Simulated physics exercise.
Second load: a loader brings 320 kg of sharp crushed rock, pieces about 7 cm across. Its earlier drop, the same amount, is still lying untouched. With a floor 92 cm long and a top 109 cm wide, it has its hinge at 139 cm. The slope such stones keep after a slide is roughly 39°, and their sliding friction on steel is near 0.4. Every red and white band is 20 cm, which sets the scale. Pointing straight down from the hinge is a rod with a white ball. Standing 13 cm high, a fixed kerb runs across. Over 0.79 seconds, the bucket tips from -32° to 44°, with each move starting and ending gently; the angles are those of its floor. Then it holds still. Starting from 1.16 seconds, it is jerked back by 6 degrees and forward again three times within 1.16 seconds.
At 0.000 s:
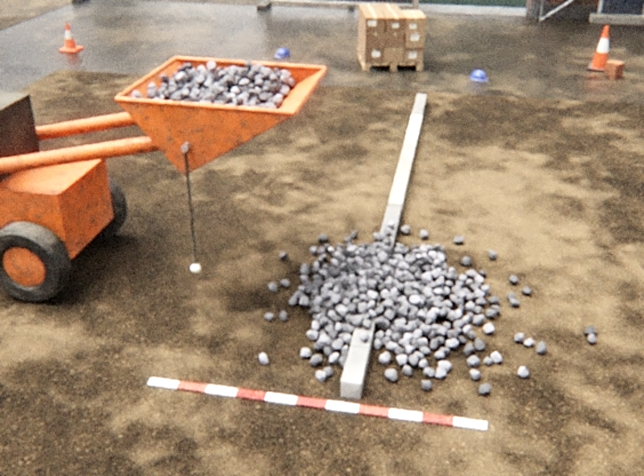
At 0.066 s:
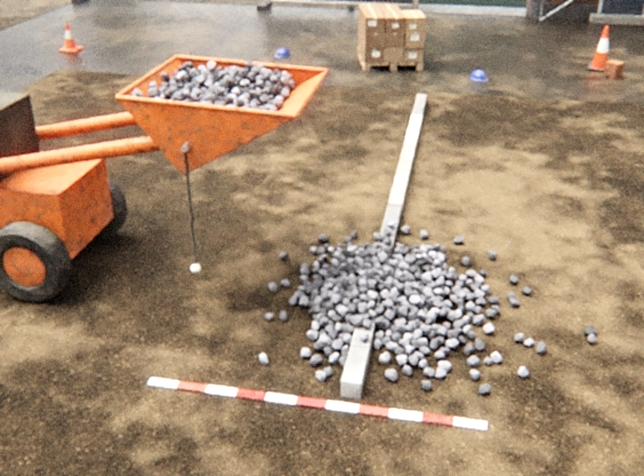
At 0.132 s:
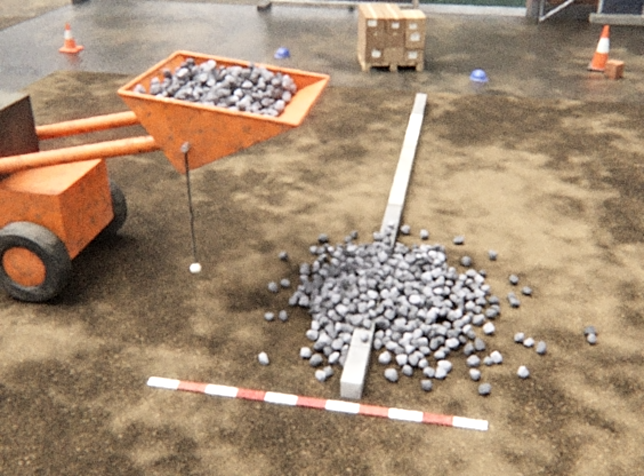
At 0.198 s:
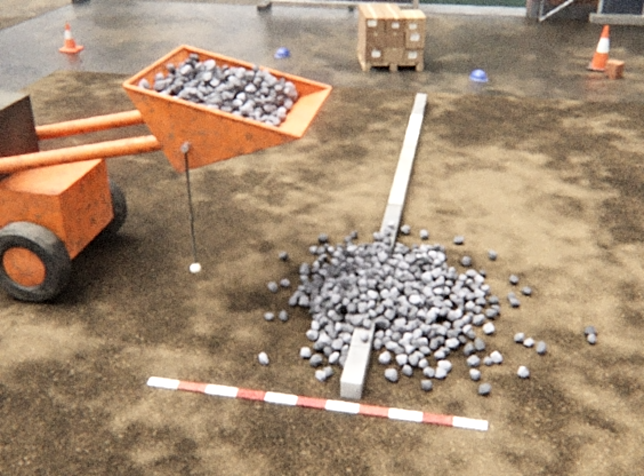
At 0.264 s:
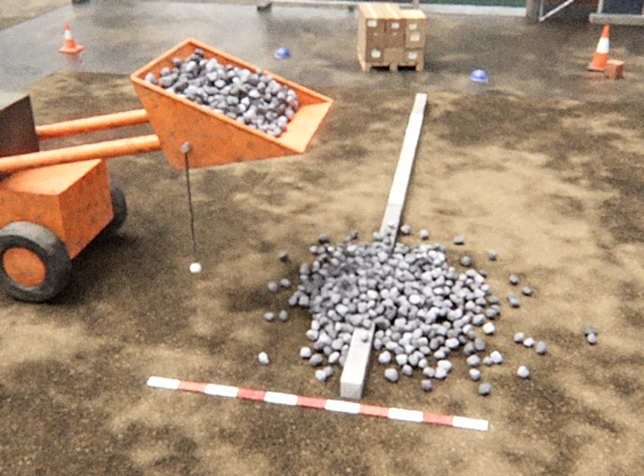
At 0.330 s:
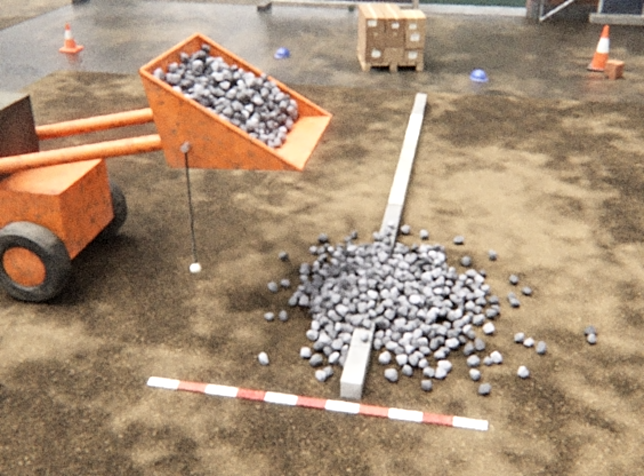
An orange loader's bucket full of grey stones tilts down to the right above a pile.
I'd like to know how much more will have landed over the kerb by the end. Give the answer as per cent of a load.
Roughly 6 in every hundred.
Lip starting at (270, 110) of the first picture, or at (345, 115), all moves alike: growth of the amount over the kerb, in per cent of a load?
Case one about 0 %, case two about 50 %.
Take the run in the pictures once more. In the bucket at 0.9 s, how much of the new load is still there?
Close to 80 per cent of the load.
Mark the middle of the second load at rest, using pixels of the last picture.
Middle: Approx. (325, 277) px.
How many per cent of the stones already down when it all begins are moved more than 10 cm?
0 per cent.
After 0.6 s the floor is at 32°; in per cent of one load, 100 in the bucket, 49 on this side of the kerb, 51 over the kerb; the foremost stones are at (541, 328).
After 0.9 s the floor is at 44°; in per cent of one load, 82 in the bucket, 67 on this side of the kerb, 51 over the kerb; the foremost stones are at (541, 328).
After 2.8 s the floor is at 44°; in per cent of one load, 0 in the bucket, 142 on this side of the kerb, 58 over the kerb; the foremost stones are at (541, 328).
After 5.3 s the floor is at 44°; in per cent of one load, 0 in the bucket, 142 on this side of the kerb, 58 over the kerb; the foremost stones are at (541, 328). Net gain over the kerb, 6.
